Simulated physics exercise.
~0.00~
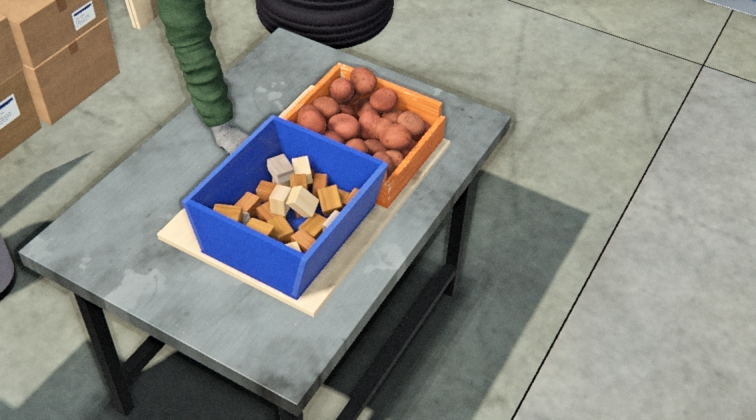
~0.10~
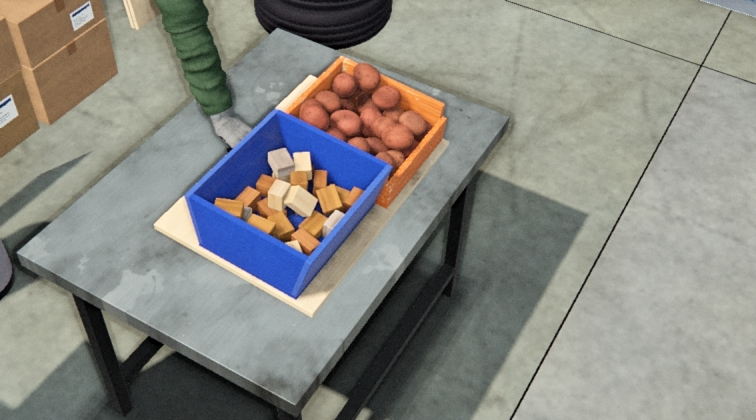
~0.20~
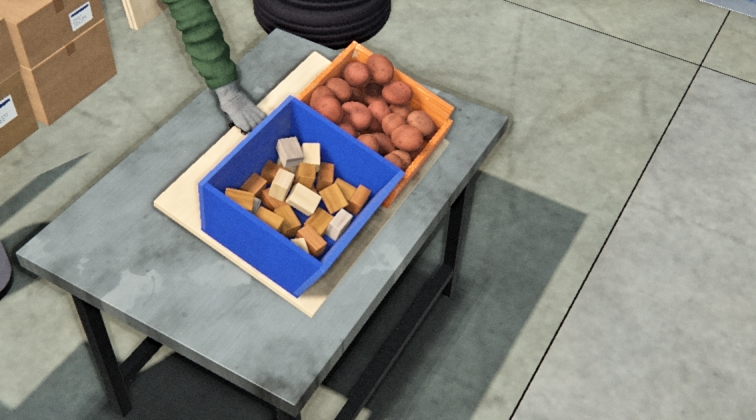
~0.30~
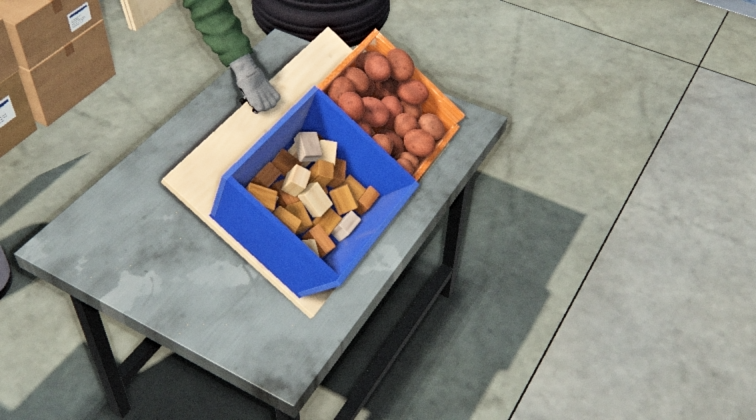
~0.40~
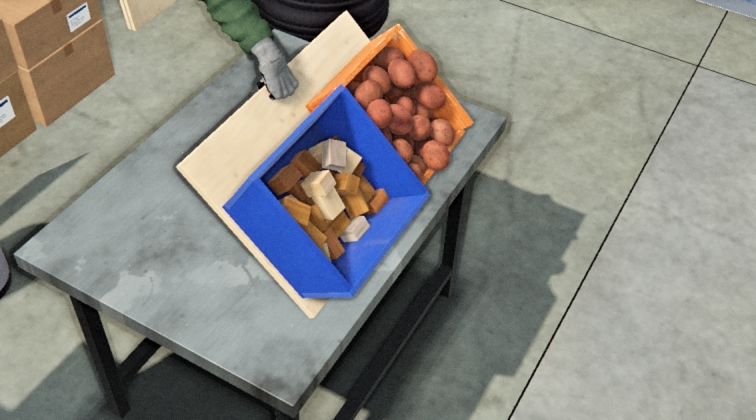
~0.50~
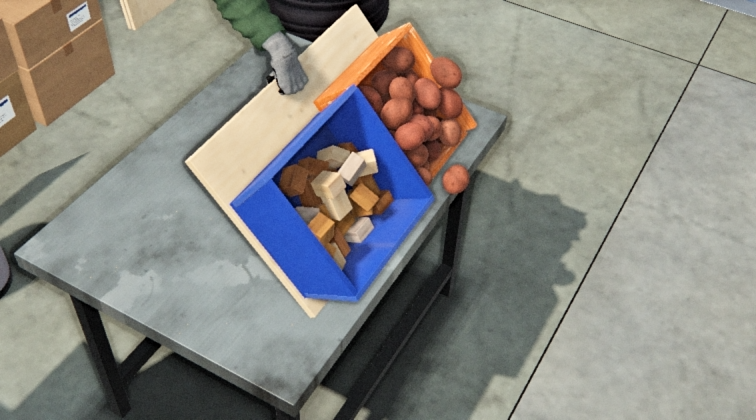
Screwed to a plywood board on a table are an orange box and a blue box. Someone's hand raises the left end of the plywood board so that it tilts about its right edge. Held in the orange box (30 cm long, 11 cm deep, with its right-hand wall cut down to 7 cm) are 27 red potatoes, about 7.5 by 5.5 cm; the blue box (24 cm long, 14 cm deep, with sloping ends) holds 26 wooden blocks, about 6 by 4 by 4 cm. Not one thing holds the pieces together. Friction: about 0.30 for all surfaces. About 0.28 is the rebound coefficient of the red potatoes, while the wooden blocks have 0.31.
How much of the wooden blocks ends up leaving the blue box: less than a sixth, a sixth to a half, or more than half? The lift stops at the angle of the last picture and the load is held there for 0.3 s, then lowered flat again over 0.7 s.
It is left with over five sixths of the pieces.
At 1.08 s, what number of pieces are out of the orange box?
Estimate for the orange box by then: Some 12 out.
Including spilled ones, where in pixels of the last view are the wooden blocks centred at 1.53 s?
Near (305, 226) in pixels.
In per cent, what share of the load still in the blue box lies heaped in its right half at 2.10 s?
That comes to roughly 80 in a hundred.
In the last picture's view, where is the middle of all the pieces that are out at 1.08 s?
(497, 364).
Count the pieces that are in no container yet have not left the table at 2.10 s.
About 0.
After 0.76 s, tilt 48°; orange box 20 in, 7 out and blue box 26 in, 0 out.
After 1.08 s, tilt 31°; orange box 16 in, 11 out and blue box 26 in, 0 out.
After 1.53 s, tilt 0°; orange box 15 in, 12 out and blue box 26 in, 0 out.
When it is over (at 2.10 s), orange box 15 in, 12 out and blue box 26 in, 0 out. Asked share, 0 of 26, 0 per cent.
